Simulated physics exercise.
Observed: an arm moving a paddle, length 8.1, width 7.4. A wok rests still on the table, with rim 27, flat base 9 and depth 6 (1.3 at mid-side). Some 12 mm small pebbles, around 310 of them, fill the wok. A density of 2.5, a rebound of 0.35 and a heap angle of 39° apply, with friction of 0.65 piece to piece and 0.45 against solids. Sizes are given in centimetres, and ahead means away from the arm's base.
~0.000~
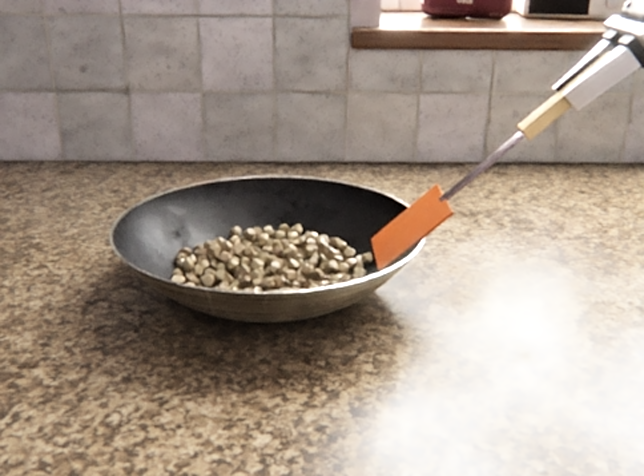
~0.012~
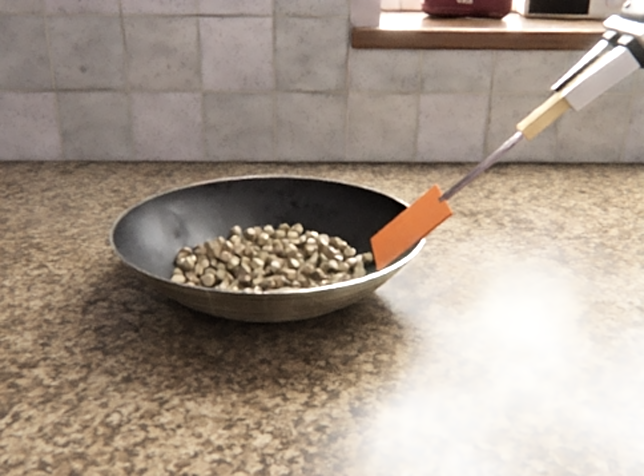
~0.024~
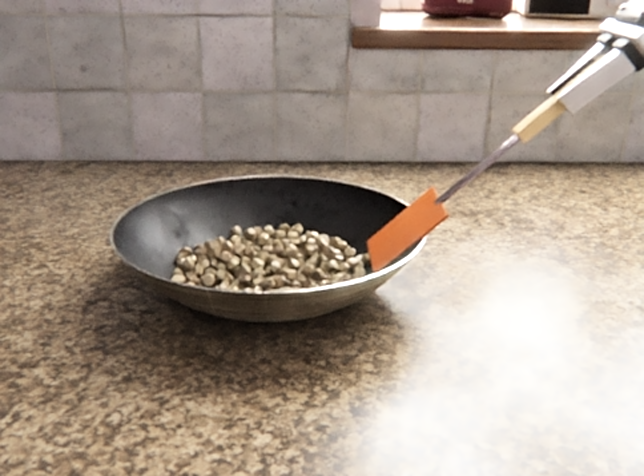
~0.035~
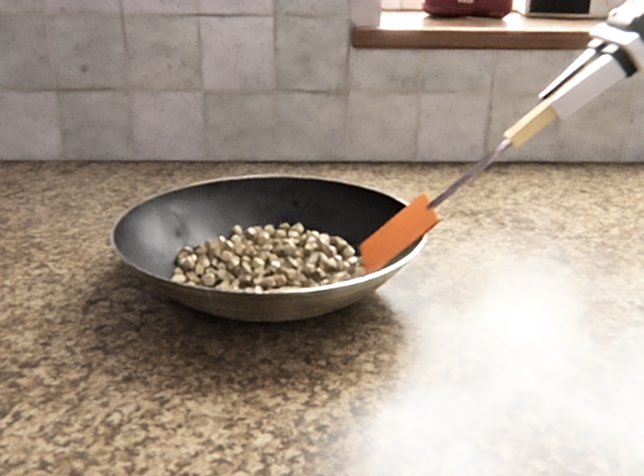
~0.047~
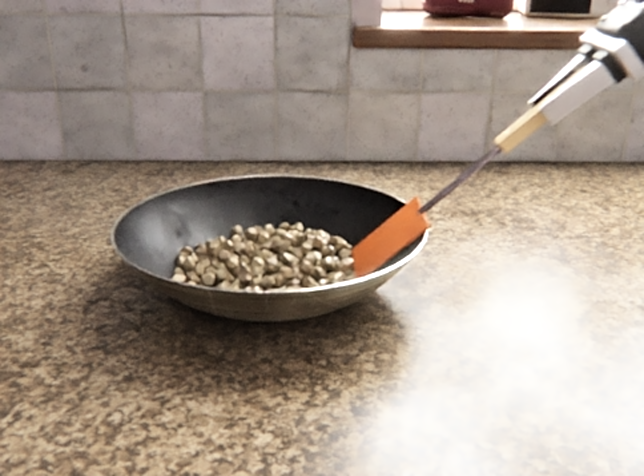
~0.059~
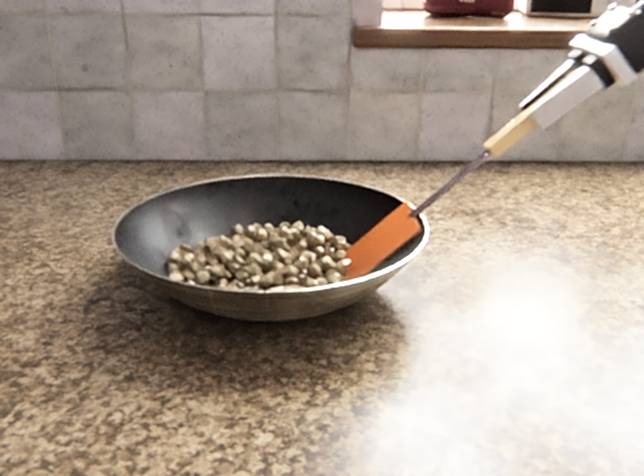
A robotic arm held an orange paddle at the right edge of a dark wok, then slid it slowly down and left inside, nudging the pile of small brownish pieces slightly to the left.
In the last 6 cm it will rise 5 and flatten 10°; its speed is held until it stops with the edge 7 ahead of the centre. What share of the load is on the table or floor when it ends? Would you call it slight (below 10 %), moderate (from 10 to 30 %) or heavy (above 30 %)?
I would call it slight.
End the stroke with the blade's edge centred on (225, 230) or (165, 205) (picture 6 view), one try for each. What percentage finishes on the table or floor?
The two tries give near 0 and near 20 in a hundred.
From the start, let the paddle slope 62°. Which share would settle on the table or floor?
5 %.
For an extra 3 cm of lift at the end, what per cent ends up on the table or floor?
About 5 per cent.
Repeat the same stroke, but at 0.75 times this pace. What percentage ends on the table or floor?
Something close to 0 per cent ends up on the table or floor.
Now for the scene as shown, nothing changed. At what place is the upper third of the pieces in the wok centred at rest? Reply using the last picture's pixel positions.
I'd put it close to (169, 247).
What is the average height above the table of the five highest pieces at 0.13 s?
5 cm or so.
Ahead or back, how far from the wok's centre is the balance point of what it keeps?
5.0 cm ahead.
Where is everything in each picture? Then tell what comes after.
The first frame shows paddle top edge at (445, 198), sloping 43°; upper third of the load around (267, 261), from x 175 to 365, top at y 230; 307 in the wok.
The second frame shows paddle top edge at (444, 198), sloping 43°; upper third of the load around (267, 261), from x 175 to 365, top at y 230.
The third frame shows paddle top edge at (440, 201), sloping 43°; upper third of the load around (267, 261), from x 180 to 365, top at y 230.
The fourth frame shows paddle top edge at (432, 206), sloping 43°; upper third of the load around (270, 261), from x 180 to 360, top at y 230.
The fifth frame shows paddle top edge at (423, 211), sloping 43°; upper third of the load around (275, 259), from x 180 to 350, top at y 230.
The sixth frame shows paddle top edge at (414, 215), sloping 43°; upper third of the load around (268, 258), from x 175 to 345, top at y 225; 307 in the wok.
After 0.13 s, sloping 43°, highest piece 6 above the table; 307 in the wok.
After 0.19 s, sloping 39°, highest piece 7 above the table; 307 in the wok.
After 0.43 s, sloping 33°, highest piece 8 above the table; 287 in the wok, 15 on the table or floor, 5 on the blade or in flight.
After 1.48 s, sloping 33°, highest piece 7 above the table; 286 in the wok, 21 on the table or floor.
At rest, 286 in the wok, 21 on the table or floor. That is 7 % on the table or floor.
